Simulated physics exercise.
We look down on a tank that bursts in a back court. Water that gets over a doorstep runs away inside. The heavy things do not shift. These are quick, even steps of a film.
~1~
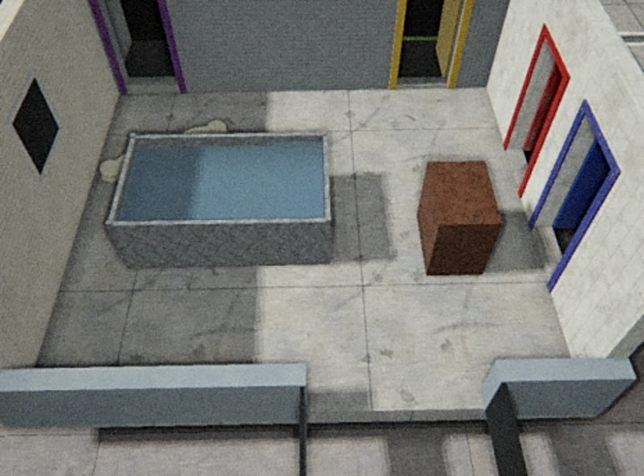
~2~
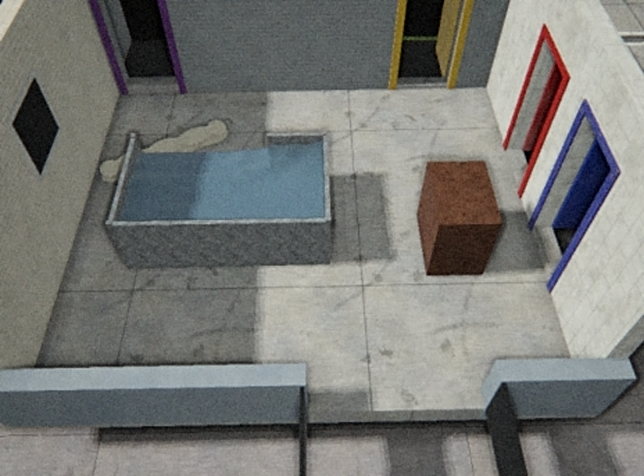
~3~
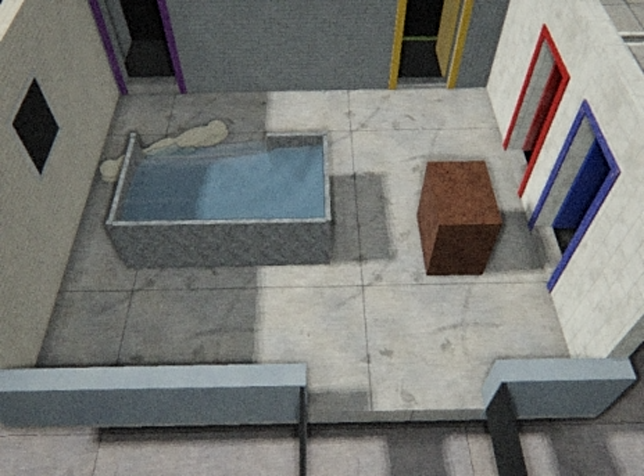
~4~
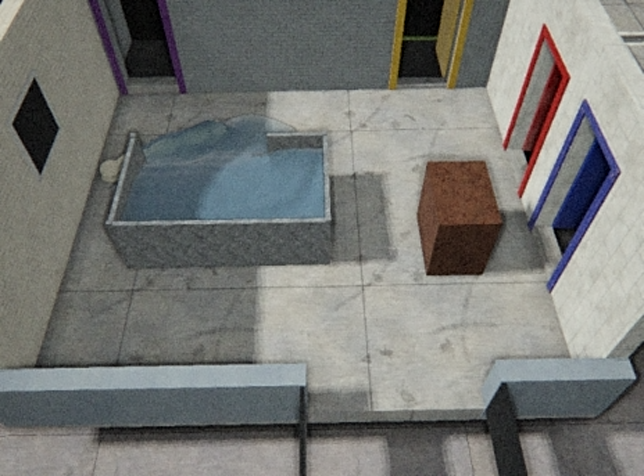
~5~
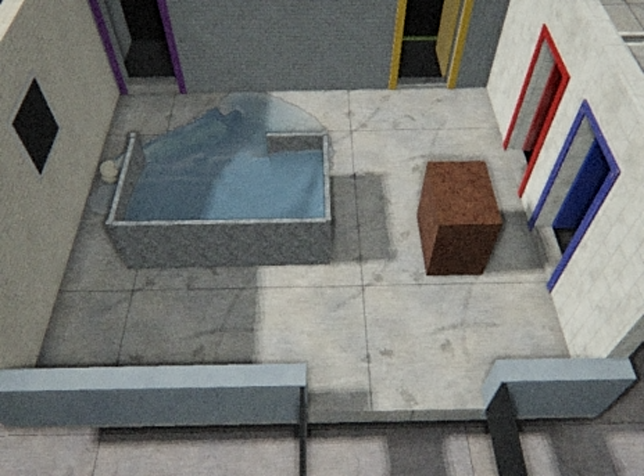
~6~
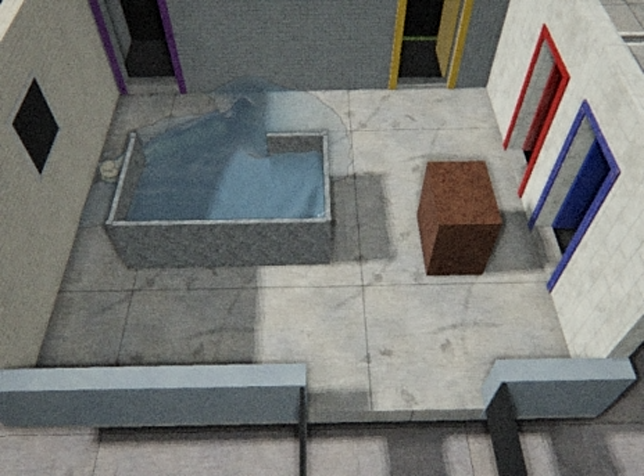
Back court with a grey water tank bursting on its far side, water pouring through the gap and spreading across the paving.
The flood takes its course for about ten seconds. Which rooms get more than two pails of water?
One by one: The blue door stays under that; the red door takes more than that; the yellow door takes more than that; the purple door takes more than that.
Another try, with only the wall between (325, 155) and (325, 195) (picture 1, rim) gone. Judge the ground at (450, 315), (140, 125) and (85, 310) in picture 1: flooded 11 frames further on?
In turn: Covered, no water, free of water.
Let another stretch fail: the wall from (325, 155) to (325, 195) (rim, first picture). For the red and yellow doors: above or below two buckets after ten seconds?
In short: The red door goes over; the yellow door takes more.
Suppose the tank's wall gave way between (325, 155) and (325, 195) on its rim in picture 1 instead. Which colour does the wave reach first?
The red-painted one.
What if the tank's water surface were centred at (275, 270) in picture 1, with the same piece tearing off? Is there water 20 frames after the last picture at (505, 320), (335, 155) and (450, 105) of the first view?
In that order: No water, awash, flooded.
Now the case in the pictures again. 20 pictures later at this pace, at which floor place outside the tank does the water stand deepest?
At about (108, 132).
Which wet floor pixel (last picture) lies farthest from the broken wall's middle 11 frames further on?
Near (483, 90).
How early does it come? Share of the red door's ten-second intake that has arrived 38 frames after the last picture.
Near 55 in a hundred.
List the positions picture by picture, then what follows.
The first picture shows still water in the water tank at (225, 180).
In the second picture, water pours out on the water tank's far side and has run to a hidden place.
In the third picture, the front is at a hidden place, out from the gap on the water tank's far side.
In the fourth picture, water pours out on the water tank's far side and has run to (288, 129).
In the fifth picture, the front is at (251, 92), out from the gap on the water tank's far side.
In the sixth picture, the front is at (300, 92), out from the gap on the water tank's far side.
A moment on, water covers 30 % of the floor; the blue door not reached, the red door not reached, the yellow door not reached, the purple door under two buckets in.
Next, water covers 45 % of the floor; the blue door not reached, the red door not reached, the yellow door under two buckets in, the purple door over two buckets in.
Then, water covers 60 % of the floor; the blue door wet at the sill, nothing in, the red door over two buckets in, the yellow door under two buckets in, the purple door over two buckets in.
Later, water covers 85 % of the floor; the blue door wet at the sill, nothing in, the red door far over two buckets in, the yellow door over two buckets in, the purple door over two buckets in.
In the end, water covers 95 % of the floor; the blue door wet at the sill, nothing in, the red door far over two buckets in, the yellow door far over two buckets in, the purple door over two buckets in.
